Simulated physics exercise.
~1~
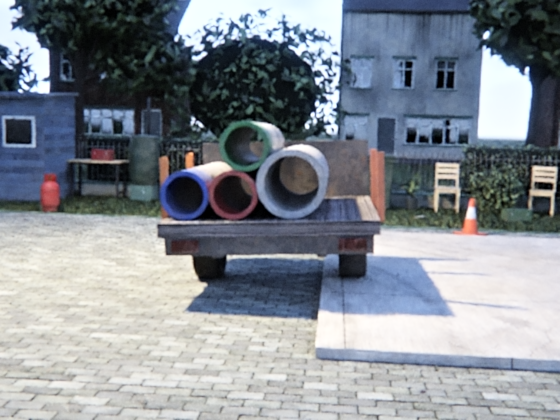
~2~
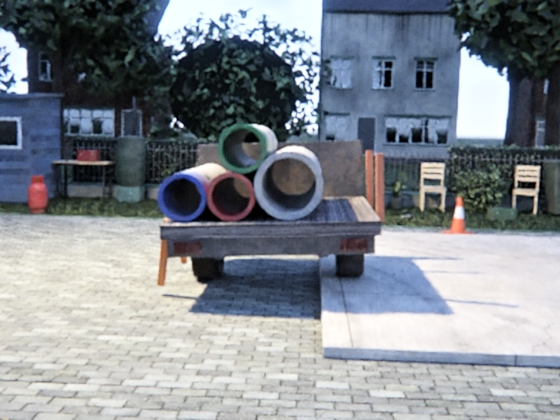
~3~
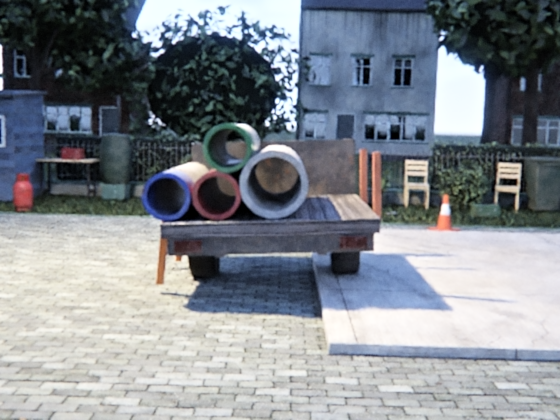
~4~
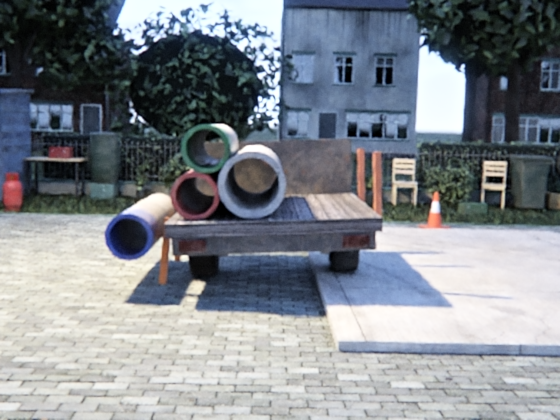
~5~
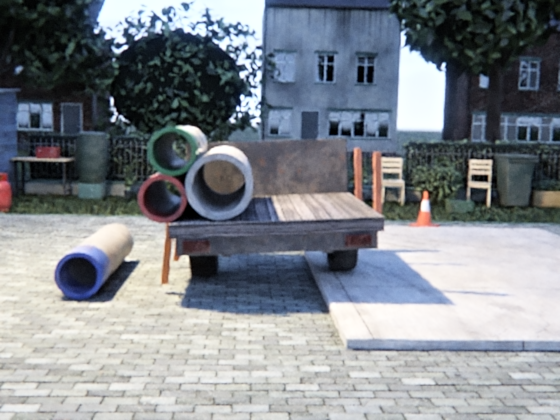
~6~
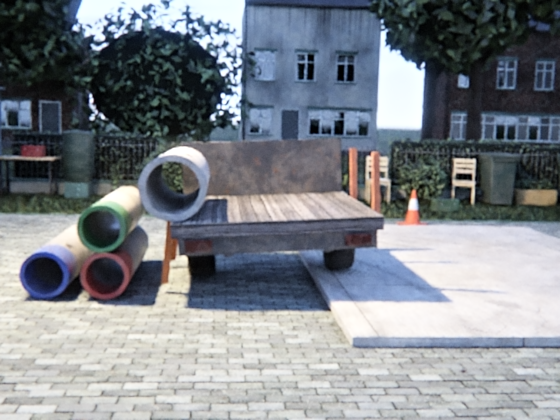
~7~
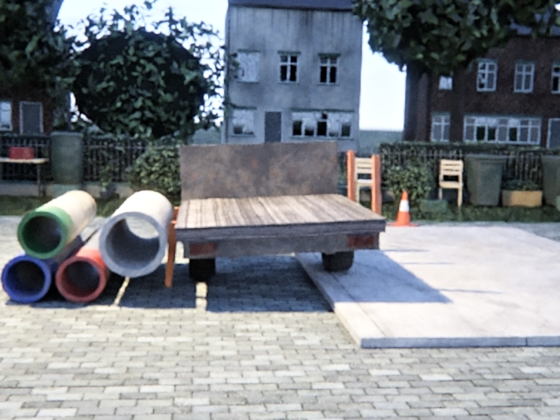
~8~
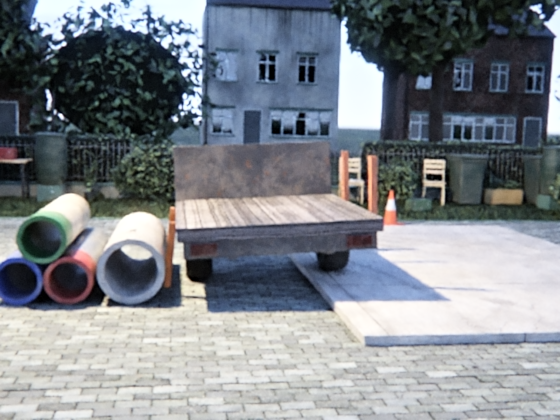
A paved yard in front of a hedge and old houses is seen from behind a parked low trailer, with an orange cone and wooden chairs to the right. Four concrete pipes lie on the deck, with blue, red and plain grey ones below and a green one on top. The orange posts on the left swing down, and the pipes roll left. The blue pipe drops off first, then the red and green follow, and the grey one goes last. All four end on the paving left of the empty trailer, the green resting on the blue and red, the grey beside them.
